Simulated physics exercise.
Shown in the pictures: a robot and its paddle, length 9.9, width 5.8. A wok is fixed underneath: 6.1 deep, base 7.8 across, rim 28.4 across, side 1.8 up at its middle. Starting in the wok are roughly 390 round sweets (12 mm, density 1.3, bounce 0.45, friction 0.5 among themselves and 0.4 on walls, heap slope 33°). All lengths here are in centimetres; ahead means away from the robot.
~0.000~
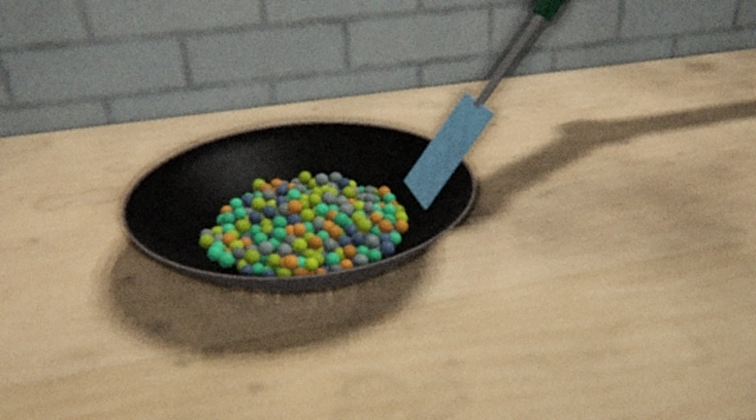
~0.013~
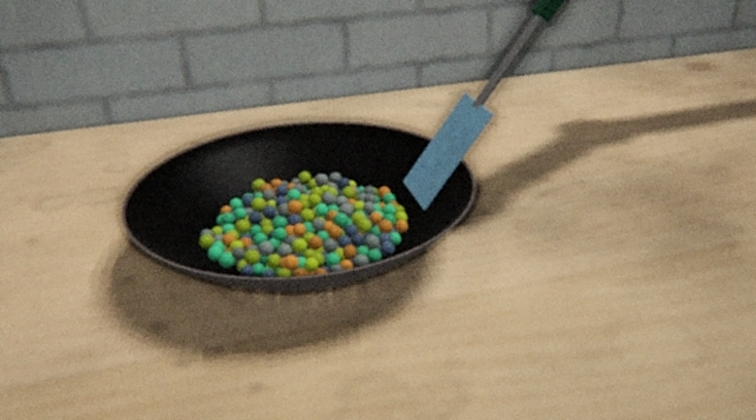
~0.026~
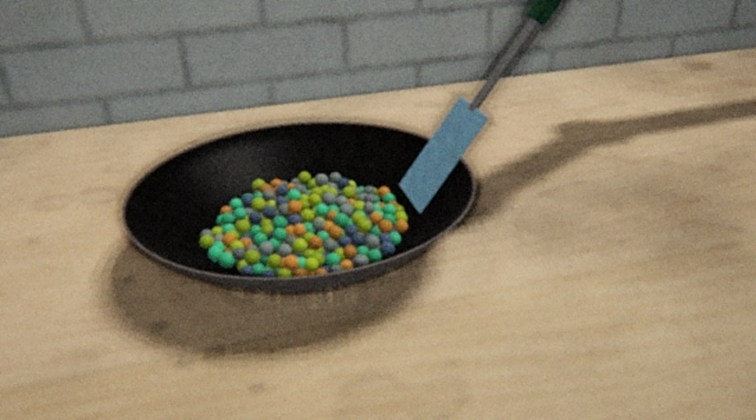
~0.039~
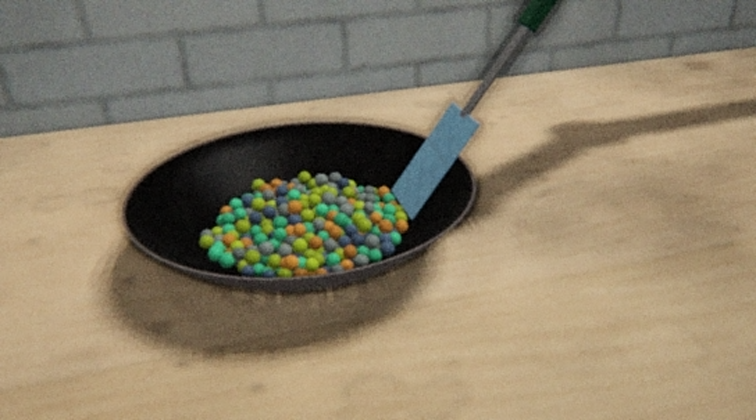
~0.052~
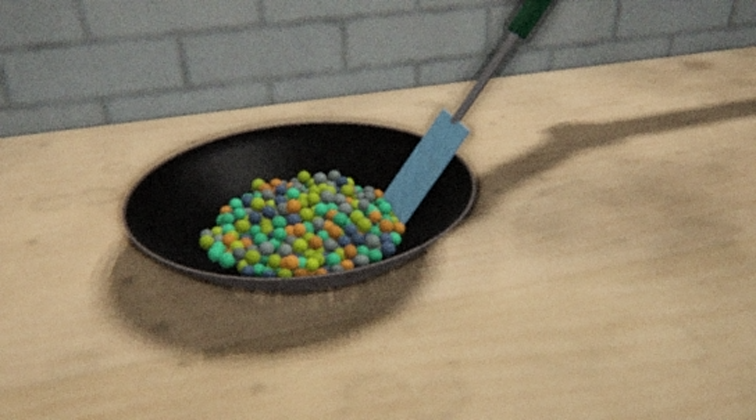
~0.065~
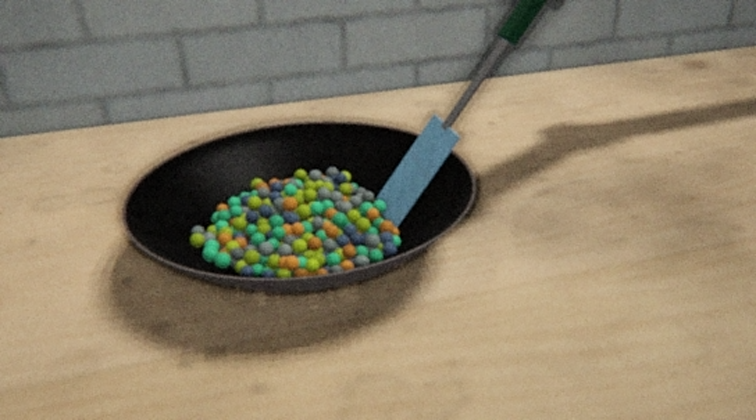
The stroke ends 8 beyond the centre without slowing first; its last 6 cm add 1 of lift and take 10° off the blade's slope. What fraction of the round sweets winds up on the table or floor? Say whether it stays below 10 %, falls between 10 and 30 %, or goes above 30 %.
It stays below 10 %.
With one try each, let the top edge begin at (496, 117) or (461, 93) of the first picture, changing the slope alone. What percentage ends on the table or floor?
Some 5 and 10 per cent.
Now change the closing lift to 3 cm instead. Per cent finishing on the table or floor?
Result: Approx. 5 %.
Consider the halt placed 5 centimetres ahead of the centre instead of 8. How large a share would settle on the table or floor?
Then around 0 per cent.
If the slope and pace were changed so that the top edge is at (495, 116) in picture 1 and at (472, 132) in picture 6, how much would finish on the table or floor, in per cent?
I'd put it at roughly 0 per cent.
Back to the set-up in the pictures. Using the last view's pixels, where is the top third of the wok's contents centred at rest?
Look near (189, 214).
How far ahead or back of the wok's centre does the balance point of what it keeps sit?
Some 4.5 cm ahead of the centre.
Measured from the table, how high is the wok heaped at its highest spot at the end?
7.0 cm.
By 0.15 s, sloping 53°, highest piece 7 above the table; 386 in the wok.
By 0.23 s, sloping 50°, highest piece 7 above the table; 384 in the wok, 2 on the blade or in flight.
By 0.48 s, sloping 43°, highest piece 7 above the table; 370 in the wok, 15 on the table or floor, 1 on the blade or in flight.
By 1.53 s, sloping 43°, highest piece 7 above the table; 369 in the wok, 17 on the table or floor.
Final count, 369 in the wok, 17 on the table or floor. That is 4 % on the table or floor.
